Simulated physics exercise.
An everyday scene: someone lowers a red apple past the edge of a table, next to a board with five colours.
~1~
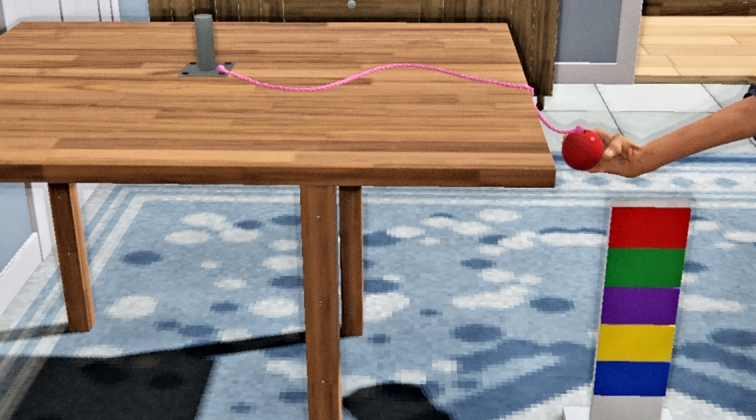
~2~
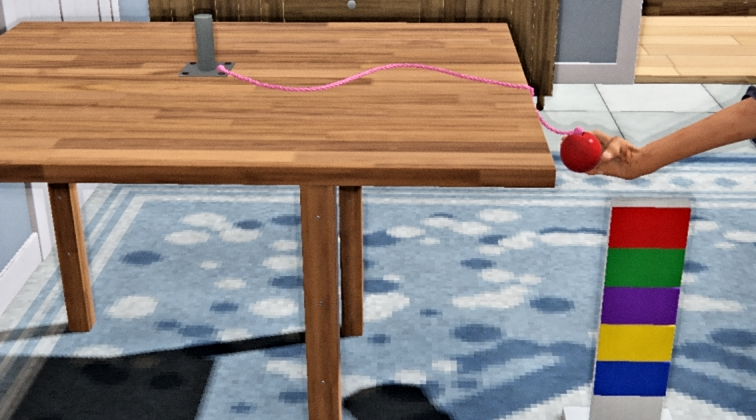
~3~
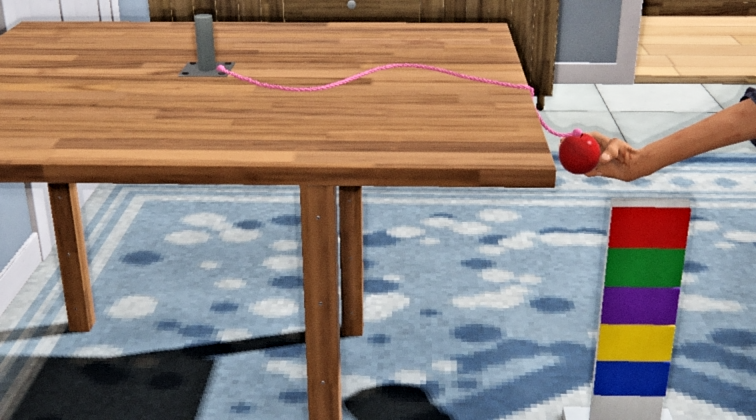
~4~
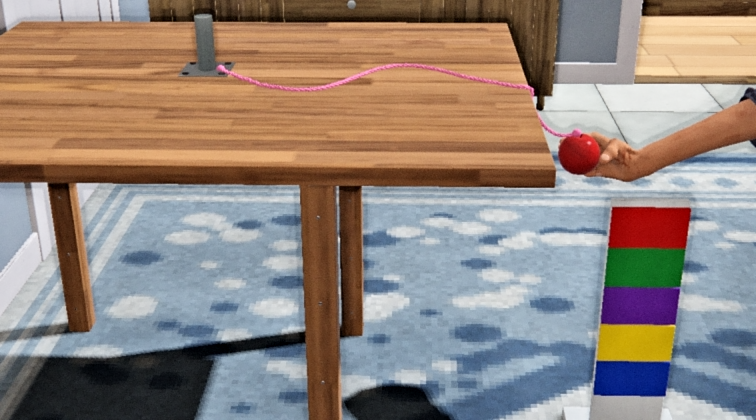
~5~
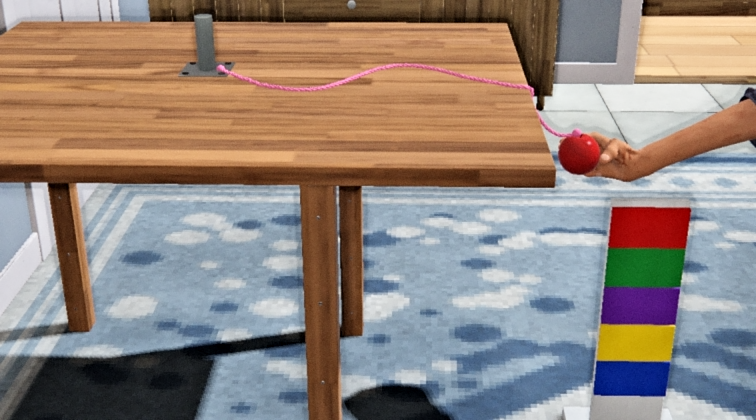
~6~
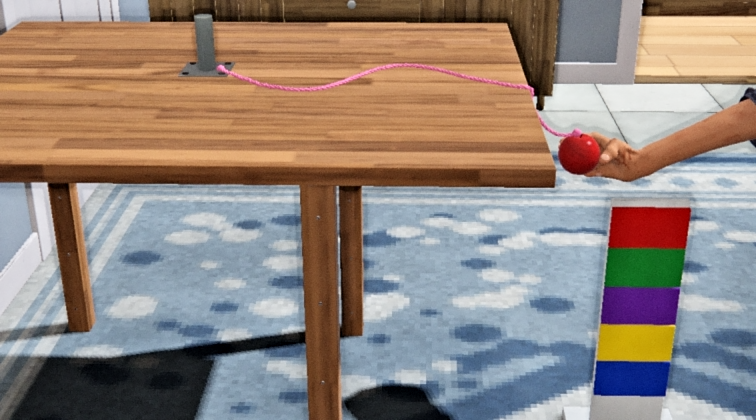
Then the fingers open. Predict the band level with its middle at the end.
Prediction: Green.
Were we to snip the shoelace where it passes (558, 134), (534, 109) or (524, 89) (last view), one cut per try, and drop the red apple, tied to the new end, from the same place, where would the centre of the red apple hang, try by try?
The pixels are (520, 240), (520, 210) and (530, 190), in the order of the tries.
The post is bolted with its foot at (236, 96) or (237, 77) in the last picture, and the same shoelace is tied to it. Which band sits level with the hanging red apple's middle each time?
Try one - purple; try two - purple.
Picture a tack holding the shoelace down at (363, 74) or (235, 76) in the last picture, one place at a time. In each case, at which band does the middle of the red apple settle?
First try red, second try green.
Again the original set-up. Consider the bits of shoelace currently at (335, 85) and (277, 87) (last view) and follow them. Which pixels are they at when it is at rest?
The first ends at (372, 76) and the second at (311, 73).
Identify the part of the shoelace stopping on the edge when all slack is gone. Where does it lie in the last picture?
It is around (455, 74).
Early on, apple near (553, 253); level with green.
Midway, apple near (485, 251); level with green.
Finally, apple near (522, 261); level with green. The shoelace holds its middle at green.
